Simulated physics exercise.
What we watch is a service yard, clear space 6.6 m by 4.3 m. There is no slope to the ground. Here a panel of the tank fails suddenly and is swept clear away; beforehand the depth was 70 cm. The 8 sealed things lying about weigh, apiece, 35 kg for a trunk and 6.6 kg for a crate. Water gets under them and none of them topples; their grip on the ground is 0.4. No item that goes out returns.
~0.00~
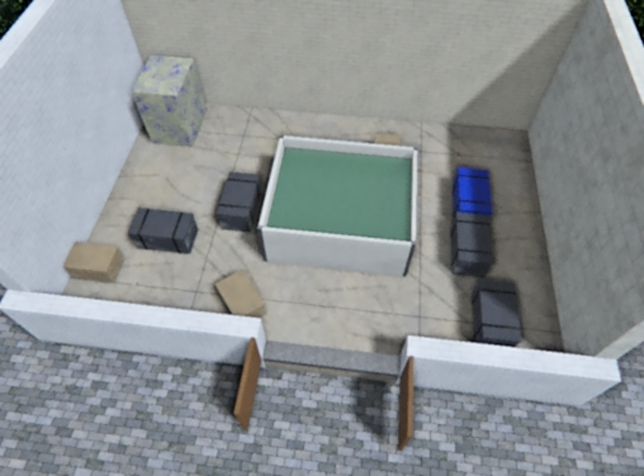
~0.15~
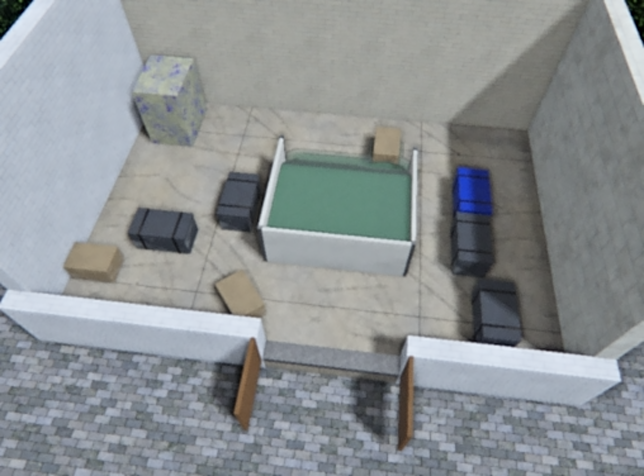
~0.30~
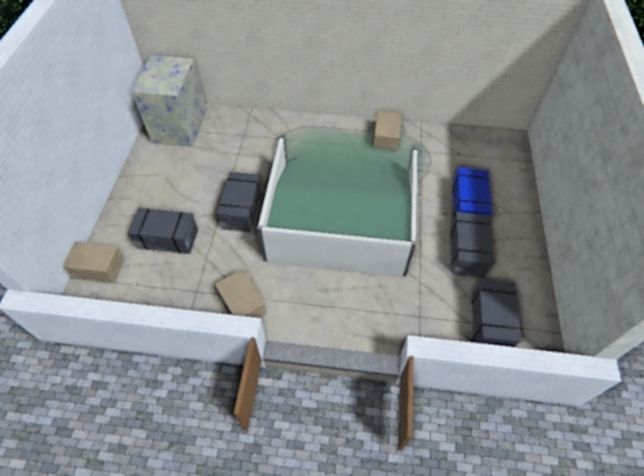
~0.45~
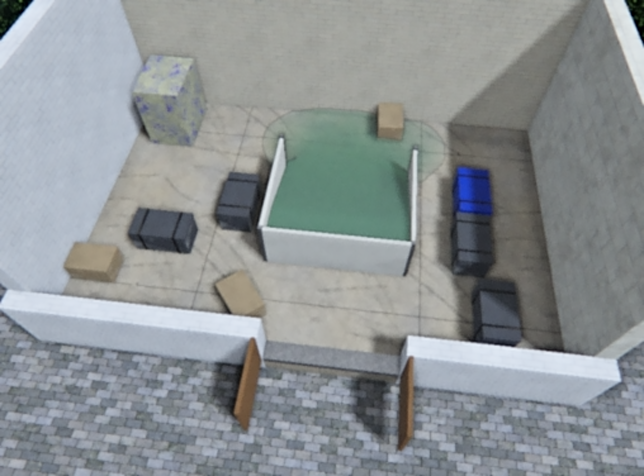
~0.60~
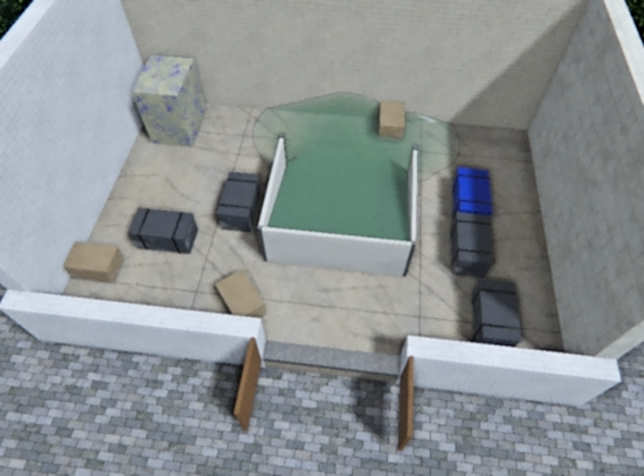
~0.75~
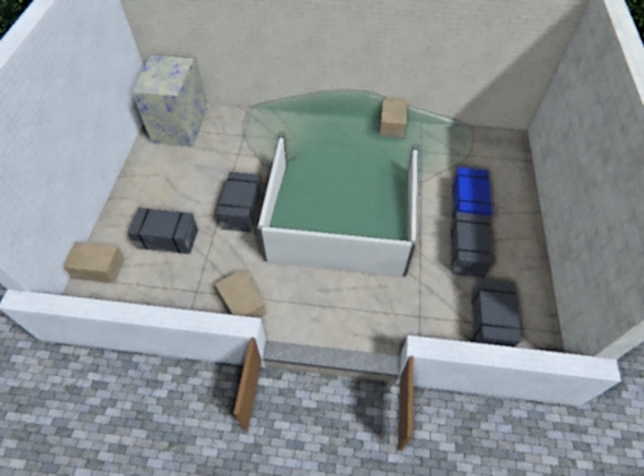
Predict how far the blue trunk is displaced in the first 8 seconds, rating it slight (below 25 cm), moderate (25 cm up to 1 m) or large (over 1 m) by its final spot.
It is left almost where it was.
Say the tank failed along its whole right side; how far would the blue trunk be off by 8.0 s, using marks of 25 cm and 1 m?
The blue trunk simply gets swept away.
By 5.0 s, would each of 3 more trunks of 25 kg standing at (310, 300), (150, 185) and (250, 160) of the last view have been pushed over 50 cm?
Within it, beyond it, beyond it.
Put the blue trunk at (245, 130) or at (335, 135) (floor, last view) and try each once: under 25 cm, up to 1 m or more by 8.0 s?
One after the other: It is taken far off, and then it is taken far off.
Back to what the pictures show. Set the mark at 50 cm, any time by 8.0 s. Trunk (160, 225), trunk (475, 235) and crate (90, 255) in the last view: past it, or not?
First one went too far, second one stayed inside, third one went too far.
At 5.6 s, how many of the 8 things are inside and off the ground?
Count at that moment: 4.
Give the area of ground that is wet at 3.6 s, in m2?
Flooded: Near 23 m2.
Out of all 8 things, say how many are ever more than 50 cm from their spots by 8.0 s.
I make that 5.
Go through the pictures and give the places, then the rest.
The blue trunk at (475, 189) rests on the ground; water covers 3.1 m2; 0 of 8 have shifted, in the first picture.
The blue trunk at (475, 189), on the bottom; 4.1 m2 under water; 1 of 8 have shifted, in the second picture.
The blue trunk at (475, 189), on the bottom; 5.5 m2 under water; 1 of 8 have shifted, in the third picture.
The blue trunk at (475, 189), on the bottom; water covers 7.1 m2; 1 of 8 have shifted, in the fourth picture.
The blue trunk at (475, 189), on the bottom; water covers 7.7 m2; 1 of 8 have shifted, in the fifth picture.
The blue trunk at (475, 189) rests on the ground; 8.1 m2 under water; 1 of 8 have shifted, in the sixth picture.
After 1.6 s the blue trunk is near (475, 189), 0.0 m from its start, aground; 0 of 8 are out; 1 afloat.
After 3.6 s the blue trunk is near (471, 190), 0.1 m from its start, aground; 0 of 8 are out; 1 afloat.
After 5.6 s the blue trunk is near (466, 193), 0.1 m from its start, aground; 0 of 8 are out; 4 afloat.
After 8.0 s the blue trunk is near (467, 193), 0.1 m from its start, aground; 0 of 8 are out; 4 afloat.
